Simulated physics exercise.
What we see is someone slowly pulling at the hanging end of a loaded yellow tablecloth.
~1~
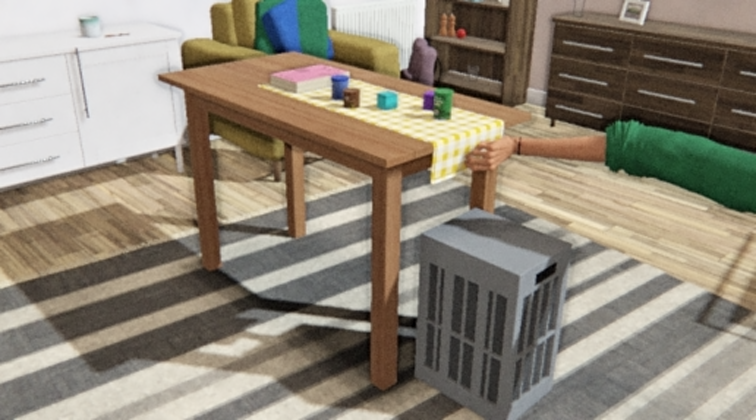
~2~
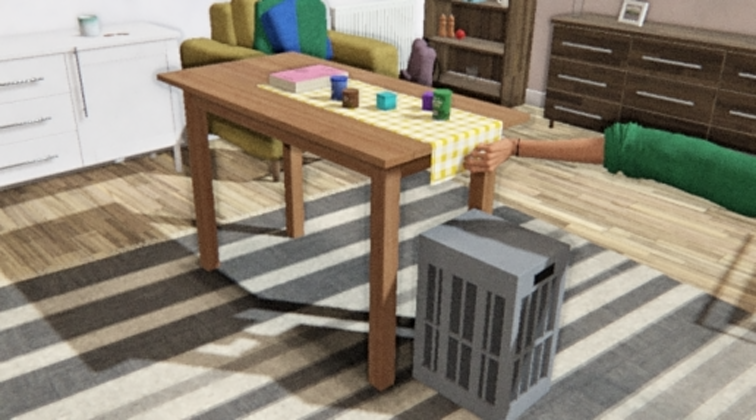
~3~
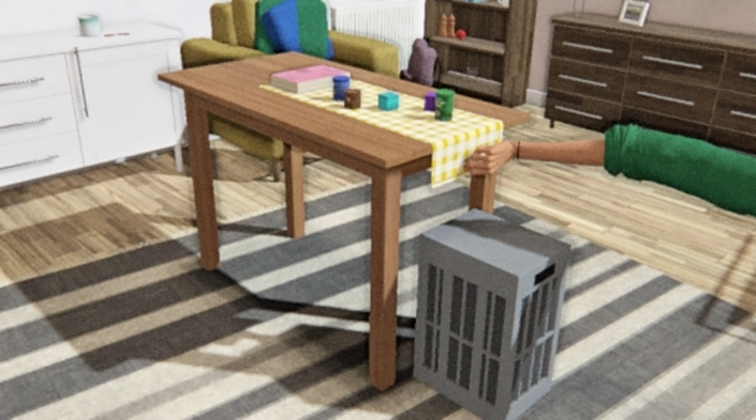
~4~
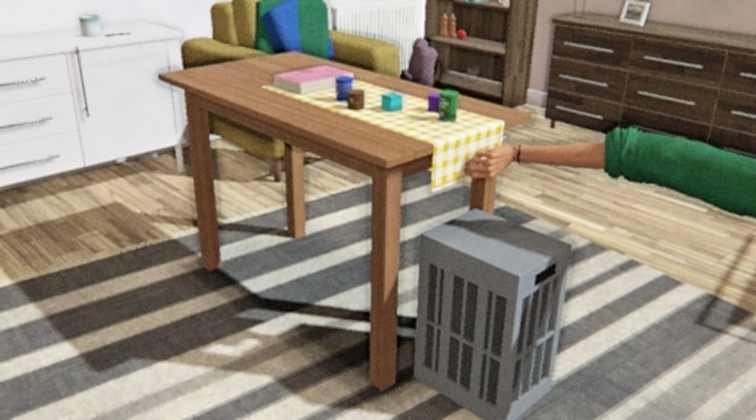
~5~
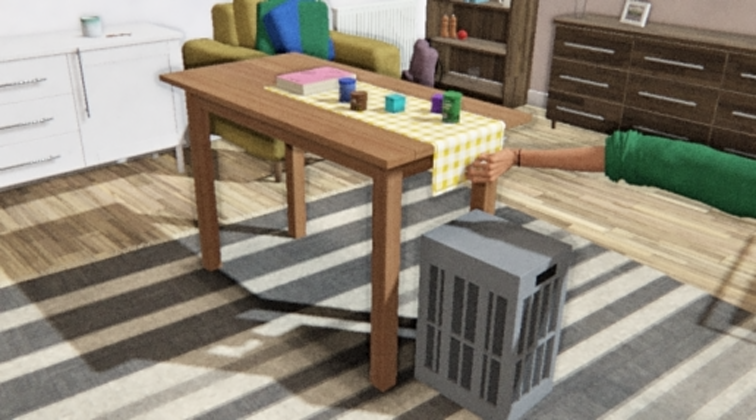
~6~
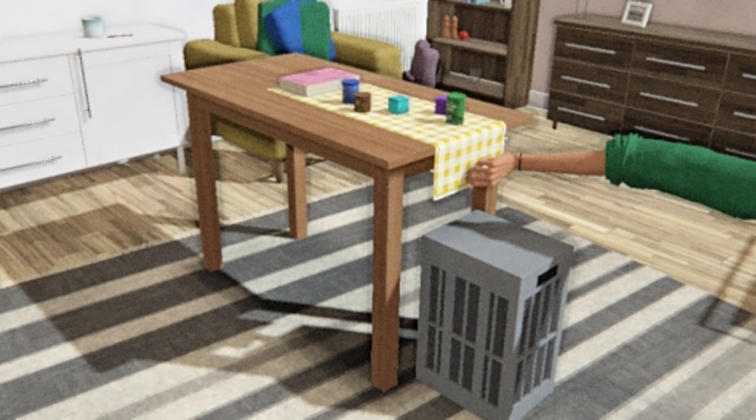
A hand in a green sleeve slowly pulled the hanging end of a yellow checked tablecloth slightly downward, and the small colored containers and pink book on it shifted a little toward the table's edge.
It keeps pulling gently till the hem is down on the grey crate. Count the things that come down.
It carries off one.
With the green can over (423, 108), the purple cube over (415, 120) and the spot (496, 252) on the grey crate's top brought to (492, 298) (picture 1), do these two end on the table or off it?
The green can falls; the purple cube goes over.
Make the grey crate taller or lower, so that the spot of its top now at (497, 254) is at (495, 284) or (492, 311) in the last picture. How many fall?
In that case 2 and 3.
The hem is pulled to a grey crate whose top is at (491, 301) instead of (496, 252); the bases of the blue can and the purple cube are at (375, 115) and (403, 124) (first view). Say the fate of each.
The blue can goes over, the purple cube falls.
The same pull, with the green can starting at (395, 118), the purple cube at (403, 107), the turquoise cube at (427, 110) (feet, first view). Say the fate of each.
The green can survives; the purple cube survives; the turquoise cube remains up.
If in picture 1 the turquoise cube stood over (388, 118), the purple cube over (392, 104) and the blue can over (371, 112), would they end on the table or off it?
The turquoise cube survives; the purple cube does not fall; the blue can does not fall.
Soon after, hem near (468, 201); all still up.
Then, hem on the crate; green can gone.
At rest, hem on the crate; green can gone. The answer is one.
